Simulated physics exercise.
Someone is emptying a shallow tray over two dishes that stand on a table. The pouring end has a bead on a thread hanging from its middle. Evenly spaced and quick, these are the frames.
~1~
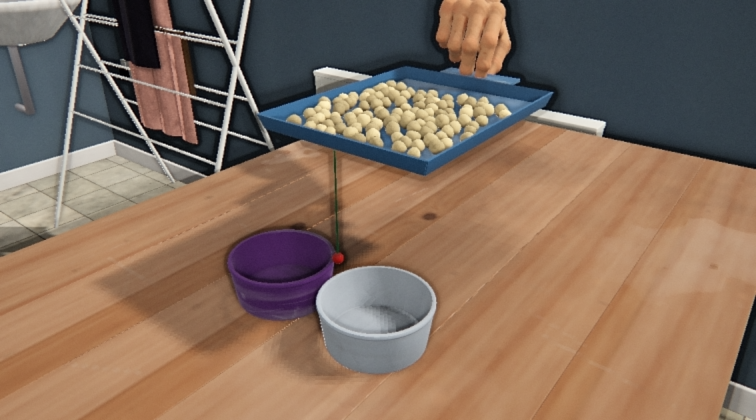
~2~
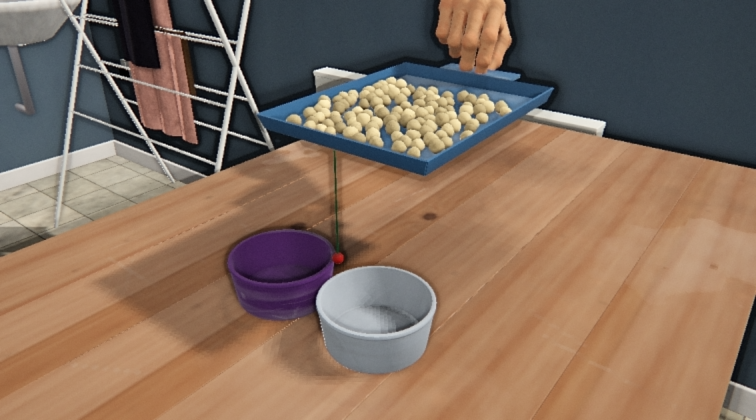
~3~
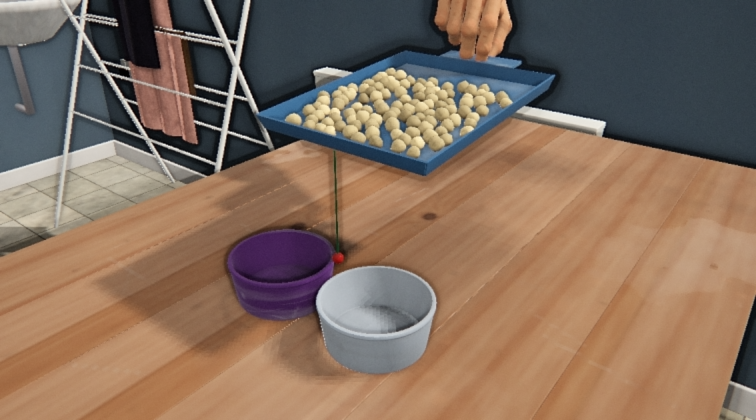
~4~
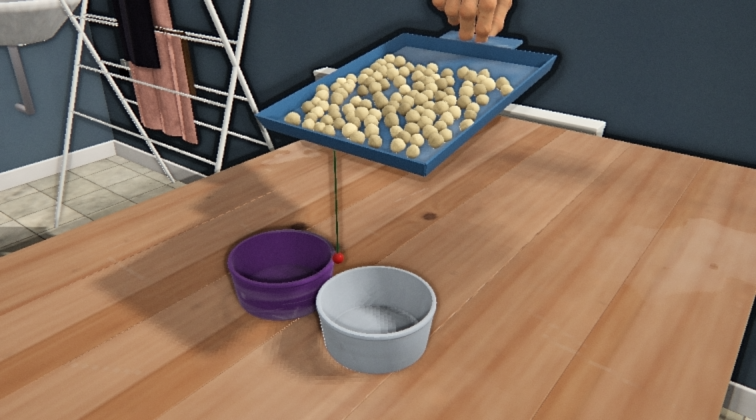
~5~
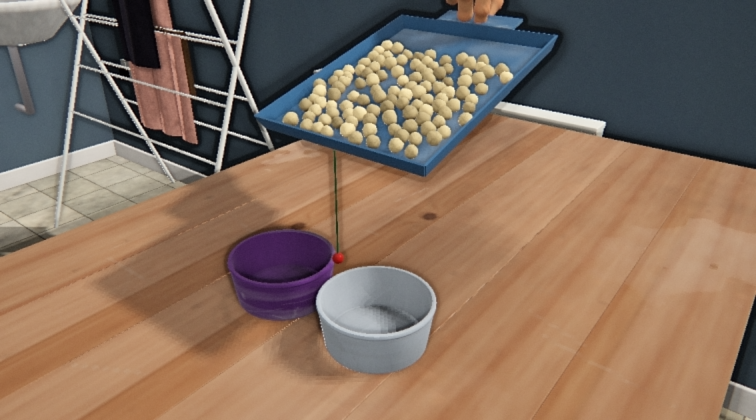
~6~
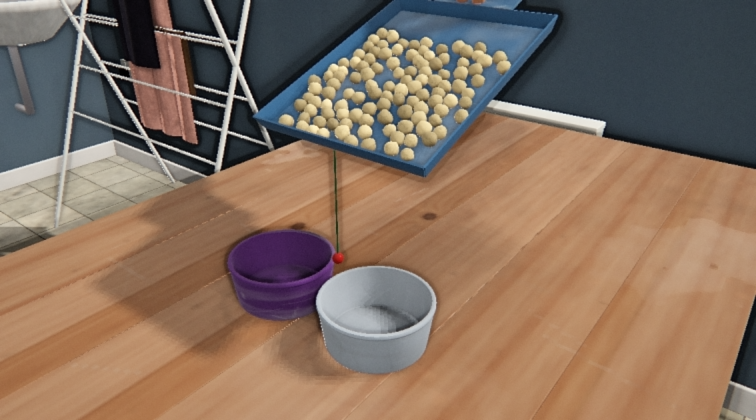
In the video, a hand holds a blue tray of round, pale nuts above a purple bowl and a white bowl on a wooden table, then raises the tray's far end, tilting it steadily toward the viewer as the nuts shift.
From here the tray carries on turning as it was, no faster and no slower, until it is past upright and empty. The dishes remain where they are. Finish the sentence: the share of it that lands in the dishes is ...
... below one half.
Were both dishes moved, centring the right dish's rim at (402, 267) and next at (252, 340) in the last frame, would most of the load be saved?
Taking the places in turn, it's shy of half and then shy of half.
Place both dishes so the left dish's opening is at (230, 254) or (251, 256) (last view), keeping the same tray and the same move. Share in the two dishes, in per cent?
Trial 1 around 60 percent, trial 2 around 50 percent.
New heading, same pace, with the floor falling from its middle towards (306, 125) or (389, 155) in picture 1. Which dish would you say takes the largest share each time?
Well, at the first place the left-side one, and at the second the right-side one.
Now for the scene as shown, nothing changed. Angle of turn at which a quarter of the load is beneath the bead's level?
Tilt: Around 90 degrees.
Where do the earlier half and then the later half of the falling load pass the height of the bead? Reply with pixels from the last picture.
Early half: (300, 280); late half: (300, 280).
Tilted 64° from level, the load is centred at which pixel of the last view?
Somewhere about pixel (347, 95).
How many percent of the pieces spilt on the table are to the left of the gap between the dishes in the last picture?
I'd guess close to 80 %.
Soon, tray tipped steeply; all on the tray.
A while on, tray tipped past a quarter turn; a small part on the tray; a small part in the right dish; a small part in the left dish; about a third outside both; about a third in the air.
Towards the end, tray tipped past a quarter turn; about a quarter in the right dish; a small part in the left dish; about two thirds outside both.
Finally, tray tipped past a quarter turn; about a quarter in the right dish; a small part in the left dish; about two thirds outside both.
